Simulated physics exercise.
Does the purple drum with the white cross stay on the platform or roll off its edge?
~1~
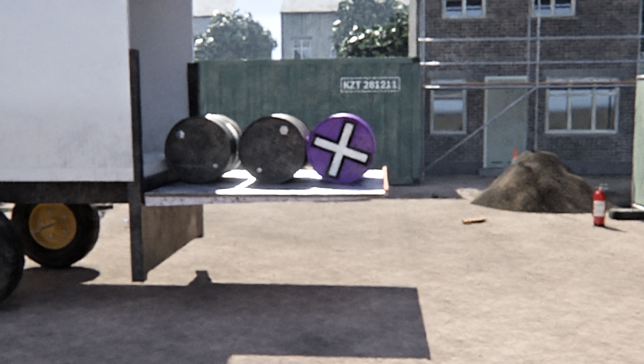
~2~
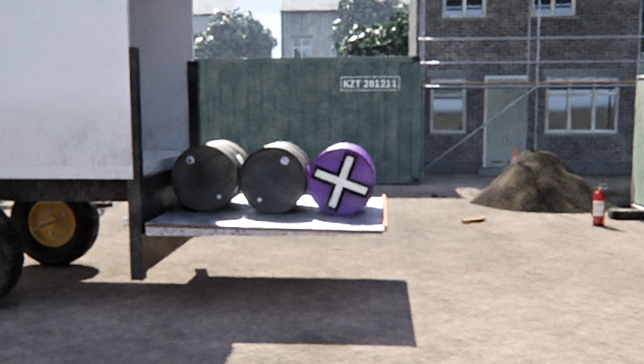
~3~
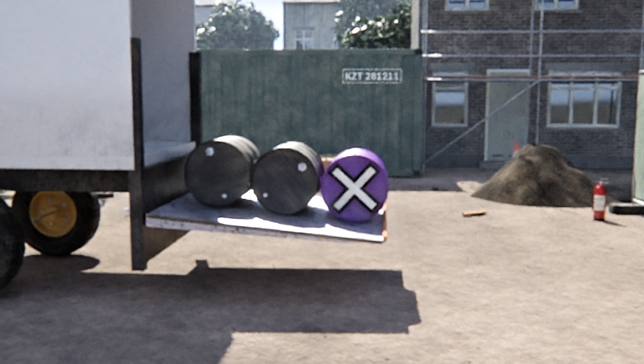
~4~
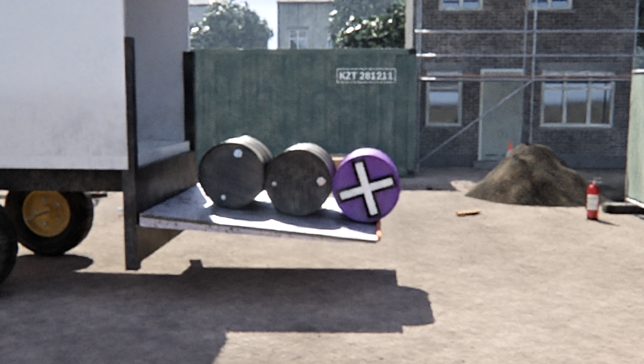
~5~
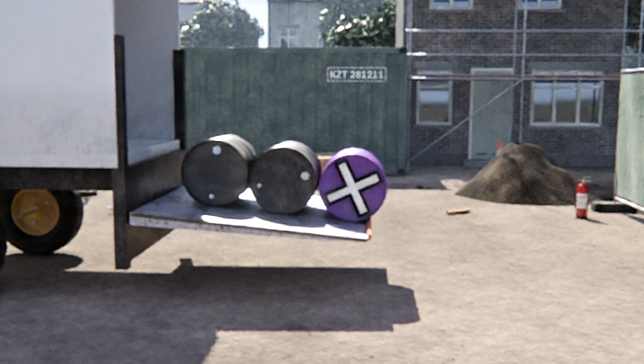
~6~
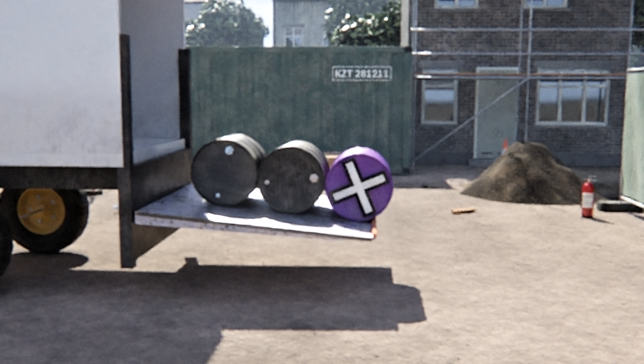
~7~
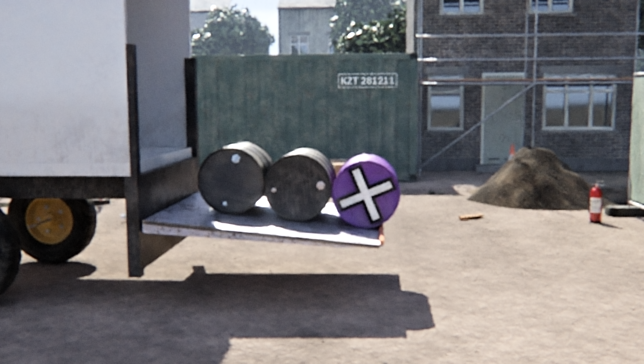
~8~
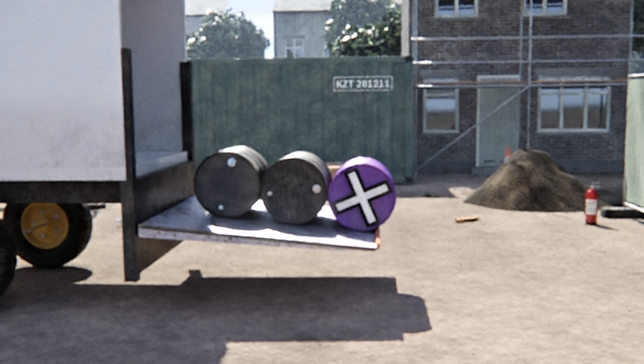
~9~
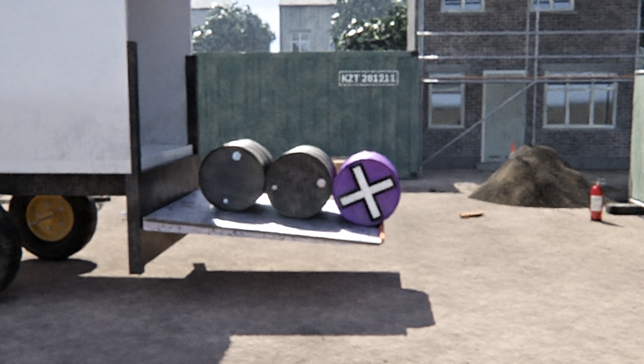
The purple drum stays on the platform. It rolls a little to the right and comes to rest near the edge.
